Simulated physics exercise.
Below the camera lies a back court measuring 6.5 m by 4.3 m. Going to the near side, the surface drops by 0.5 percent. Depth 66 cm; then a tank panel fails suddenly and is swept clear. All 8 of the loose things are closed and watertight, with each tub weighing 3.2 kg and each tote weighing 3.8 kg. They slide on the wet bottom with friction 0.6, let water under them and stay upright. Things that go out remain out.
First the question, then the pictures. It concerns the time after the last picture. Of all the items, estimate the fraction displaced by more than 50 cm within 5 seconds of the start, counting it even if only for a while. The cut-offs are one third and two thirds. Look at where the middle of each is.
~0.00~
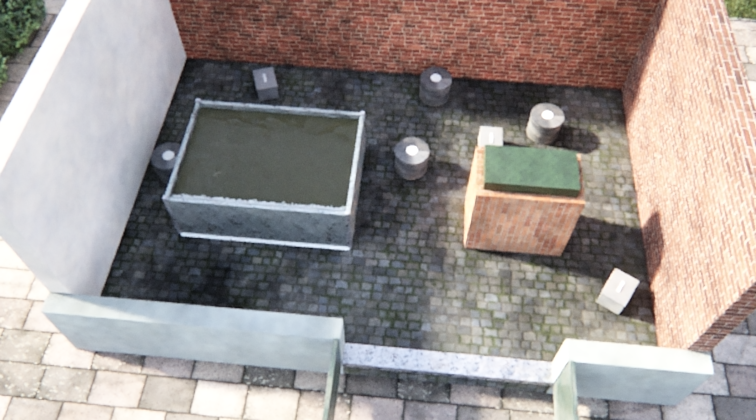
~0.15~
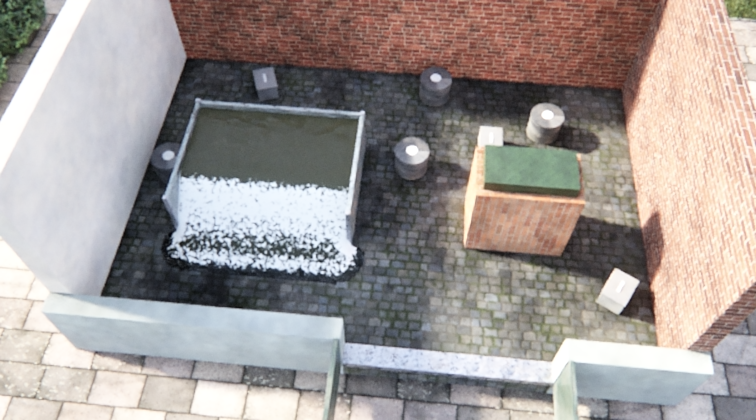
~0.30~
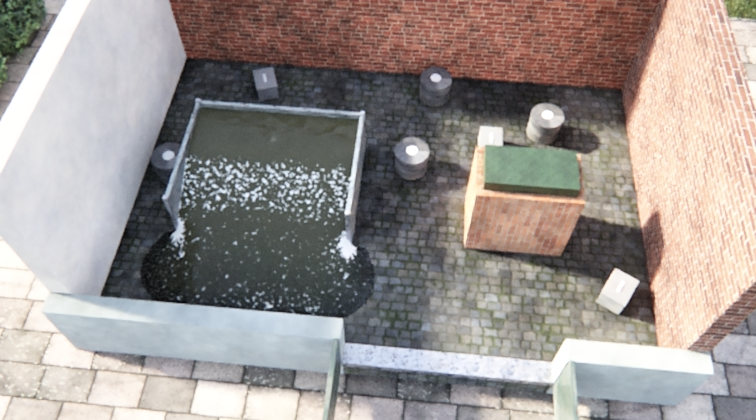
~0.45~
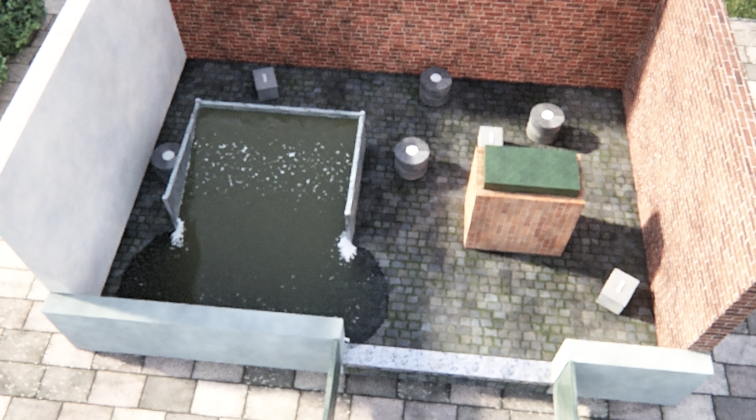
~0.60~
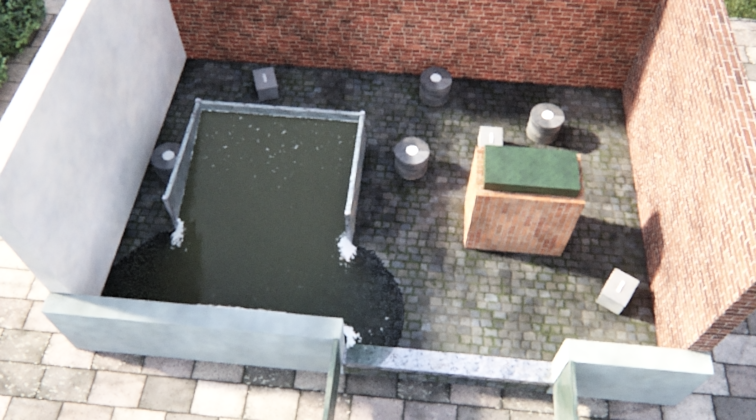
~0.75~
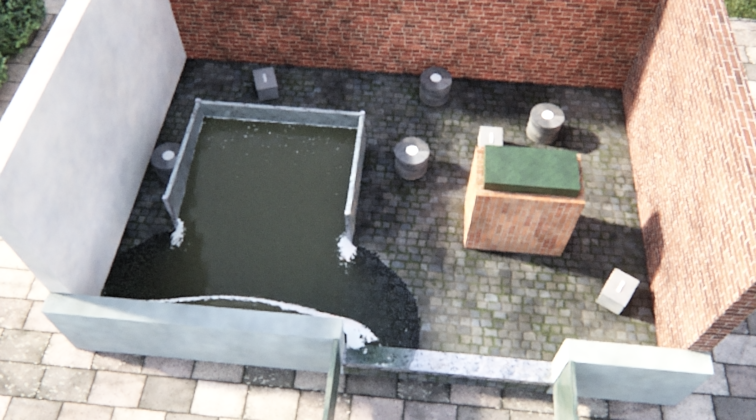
The count will reach a third but not two thirds.
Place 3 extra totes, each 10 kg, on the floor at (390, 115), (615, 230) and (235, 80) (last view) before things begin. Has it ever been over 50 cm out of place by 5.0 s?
Order as given: Stays inside it, stays inside it, goes farther.
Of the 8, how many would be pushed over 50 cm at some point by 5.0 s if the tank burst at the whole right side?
Then it comes to 6 of them.
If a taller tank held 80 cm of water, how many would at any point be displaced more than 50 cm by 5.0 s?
You'd get 4 in that case.
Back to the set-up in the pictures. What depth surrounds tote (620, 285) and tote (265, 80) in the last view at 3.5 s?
First about 18 cm, second about 3 cm.
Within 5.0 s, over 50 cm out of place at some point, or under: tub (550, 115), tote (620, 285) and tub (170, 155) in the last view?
One by one: Below the line; below the line; above the line.
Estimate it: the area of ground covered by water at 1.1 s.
Roughly 8.0 m2 of it is wet.
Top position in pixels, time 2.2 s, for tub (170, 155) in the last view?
Close to pixel (196, 87).
After 1.1 s 0 of 8 are over 50 cm from their spots; 0 afloat.
After 2.2 s 1 of 8 are over 50 cm from their spots; 0 afloat.
After 3.5 s 1 of 8 are over 50 cm from their spots; 2 afloat.
After 5.0 s 3 of 8 are over 50 cm from their spots, and 3 have been at some point; 4 afloat.
